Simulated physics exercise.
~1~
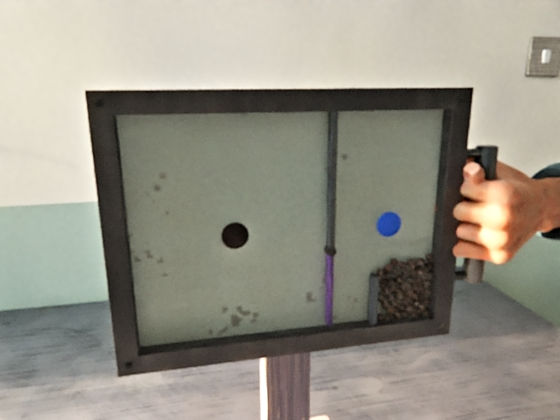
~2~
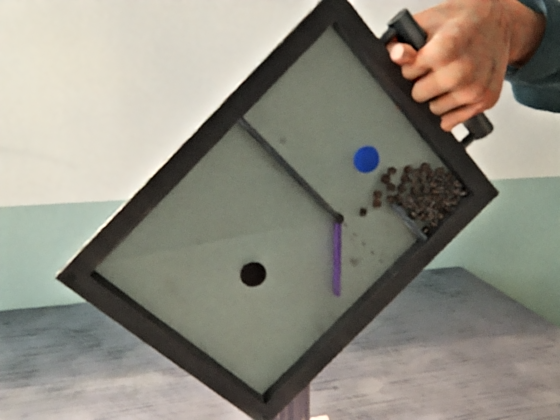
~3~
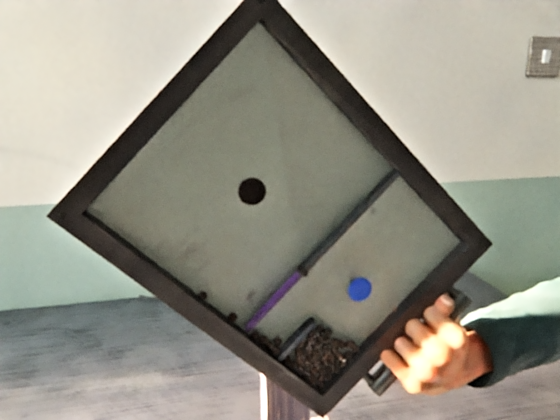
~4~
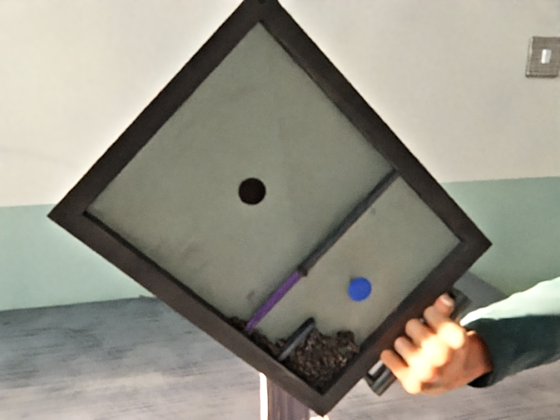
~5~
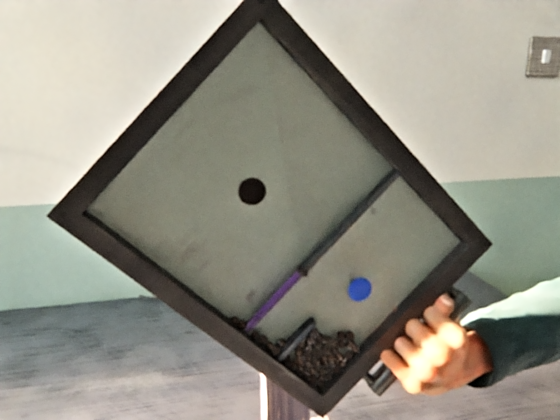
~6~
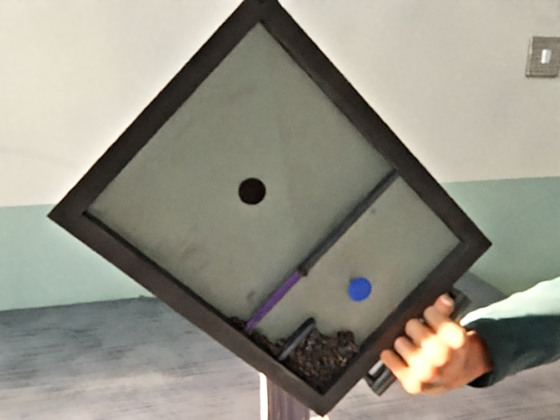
A flat, dark-framed case with a clear window stands nearly level on a post, a hand gripping its right side and dark pellets heaped in the lower right corner, beneath a blue dot. The hand turns it anticlockwise, and the pellets slide toward the right-hand corner while the purple flap hangs open from the divider. The hand then swings the case back clockwise, well past level. The pellets tumble to the bottom, and a few end up beyond the flap on the black-dotted side. Finally the case rests tilted, flap shut, with most pellets still on the blue side.
